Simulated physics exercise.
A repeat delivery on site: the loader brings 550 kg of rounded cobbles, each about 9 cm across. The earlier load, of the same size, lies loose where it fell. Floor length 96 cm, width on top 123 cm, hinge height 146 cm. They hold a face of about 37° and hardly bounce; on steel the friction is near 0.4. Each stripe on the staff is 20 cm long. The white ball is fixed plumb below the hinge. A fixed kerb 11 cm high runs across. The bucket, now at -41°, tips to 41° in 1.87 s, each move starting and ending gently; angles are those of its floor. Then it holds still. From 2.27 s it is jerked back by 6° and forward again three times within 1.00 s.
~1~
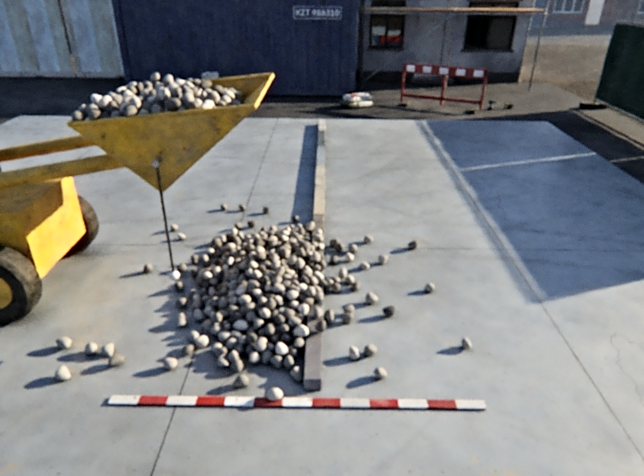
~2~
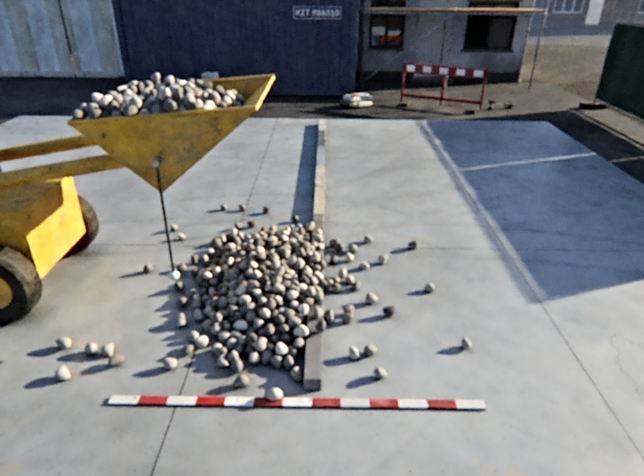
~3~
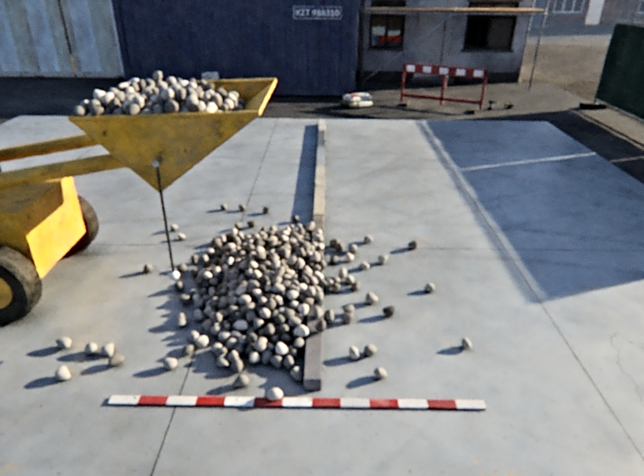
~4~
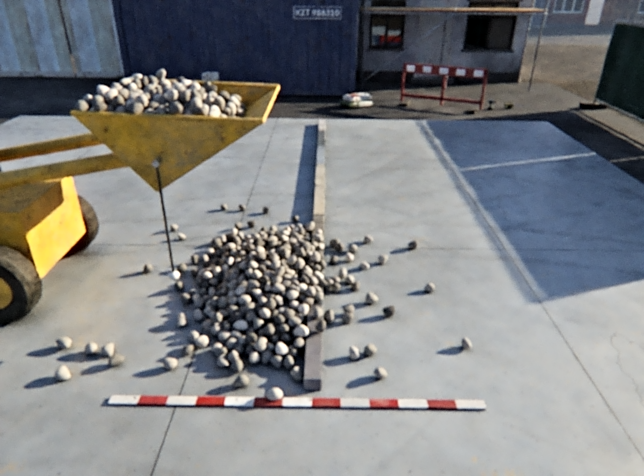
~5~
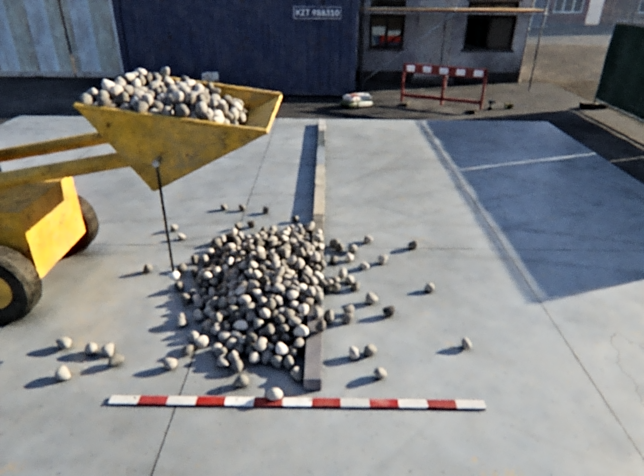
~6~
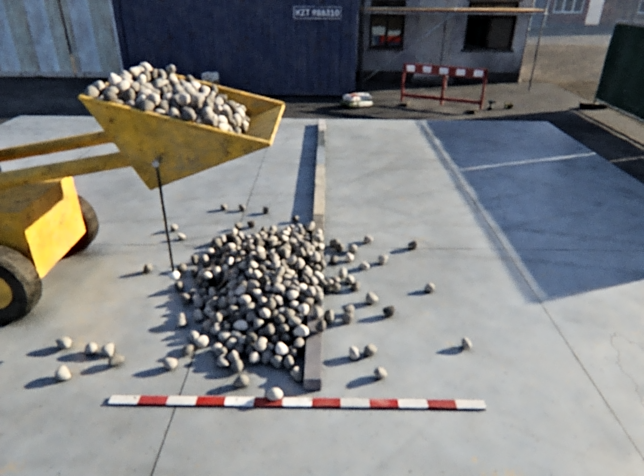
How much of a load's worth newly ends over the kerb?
About 58 per cent.
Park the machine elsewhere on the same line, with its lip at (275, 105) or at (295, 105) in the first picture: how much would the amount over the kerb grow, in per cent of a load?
Near 75 per cent from the first place, 90 from the second.
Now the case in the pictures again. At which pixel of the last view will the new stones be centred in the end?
Around (329, 273).
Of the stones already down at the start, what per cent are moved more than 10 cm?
Roughly 10 per cent of them.
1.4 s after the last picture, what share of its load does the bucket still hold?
Roughly 20 per cent is still inside.
Then, 0.8 s after the last picture the floor is at 28°; in per cent of one load, 94 in the bucket, 102 on this side of the kerb, 5 over the kerb; the foremost stones are at (399, 289).
Then, 1.4 s after the last picture the floor is at 41°; in per cent of one load, 21 in the bucket, 158 on this side of the kerb, 21 over the kerb; the foremost stones are at (401, 280).
Then, 3.1 s after the last picture the floor is at 41°; in per cent of one load, 0 in the bucket, 138 on this side of the kerb, 63 over the kerb; the foremost stones are at (495, 304).
Then, 5.8 s after the last picture the floor is at 41°; in per cent of one load, 0 in the bucket, 138 on this side of the kerb, 63 over the kerb; the foremost stones are at (495, 304). Net gain over the kerb, 58.
